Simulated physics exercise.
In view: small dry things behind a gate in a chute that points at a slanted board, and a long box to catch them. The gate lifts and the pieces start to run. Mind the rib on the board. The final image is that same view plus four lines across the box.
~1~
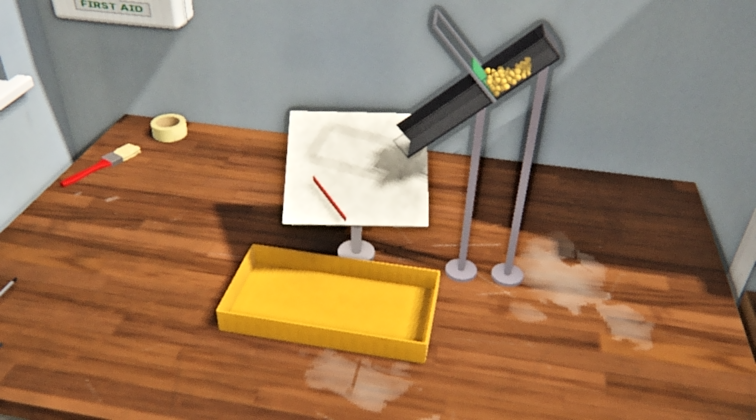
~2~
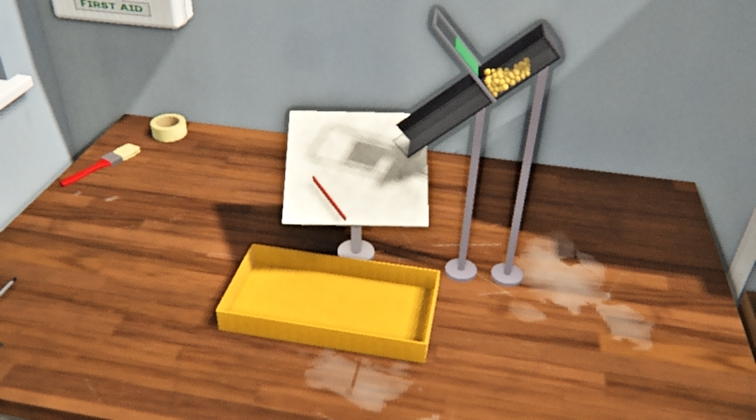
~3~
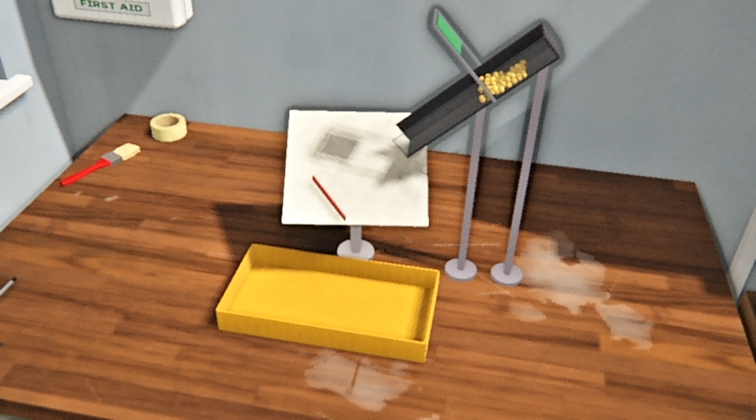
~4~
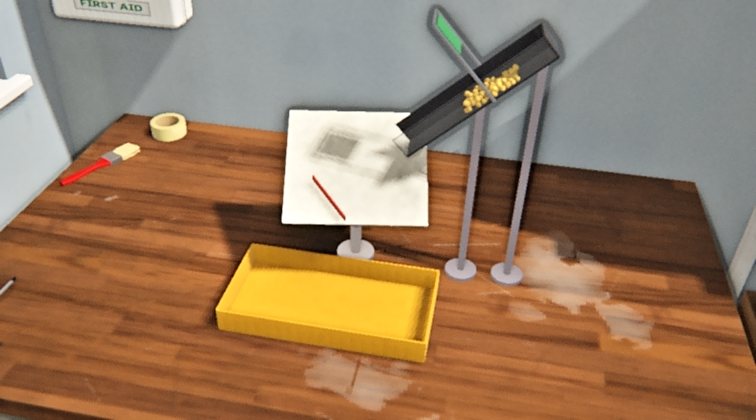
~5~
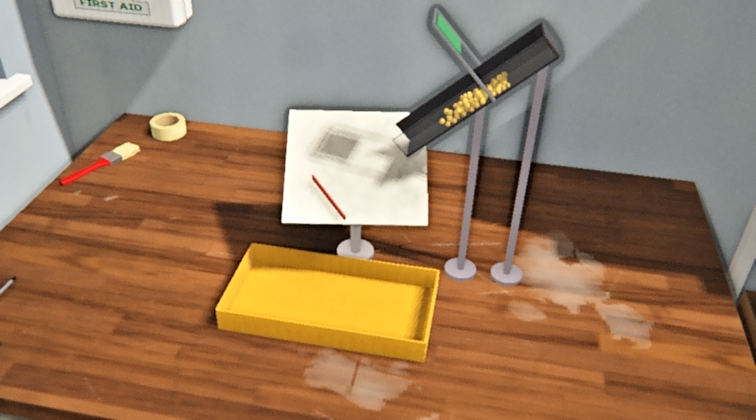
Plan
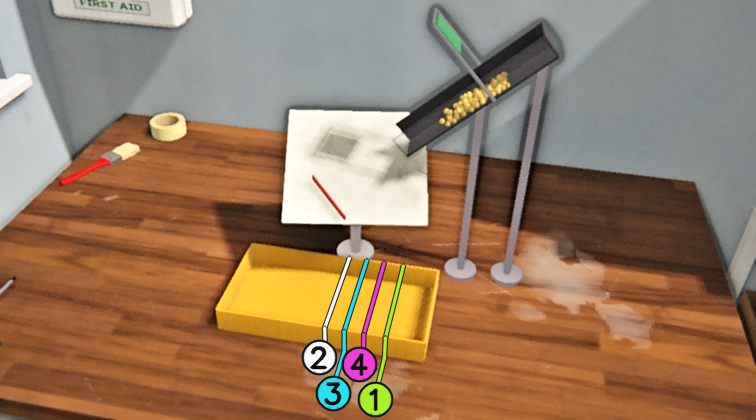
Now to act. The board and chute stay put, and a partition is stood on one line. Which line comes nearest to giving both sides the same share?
Choose 3.
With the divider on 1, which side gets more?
Left.
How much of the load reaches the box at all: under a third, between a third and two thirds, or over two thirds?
It is over two thirds.
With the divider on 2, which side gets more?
More lands on the right.
On the marked copy, line 1 crosses the front rim at (385, 336); line 2 crosses the front rim at (324, 327); line 3 crosses the front rim at (344, 330); line 4 crosses the front rim at (364, 333).
With 1, of what is caught, the whole lot on the left of the divider, none at all on the right.
With 2, of what is caught, a small share on the left of the divider, all but a few on the right.
With 3, of what is caught, close to a third on the left of the divider, close to two thirds on the right.
With 4, of what is caught, all but a few on the left of the divider, a small share on the right.
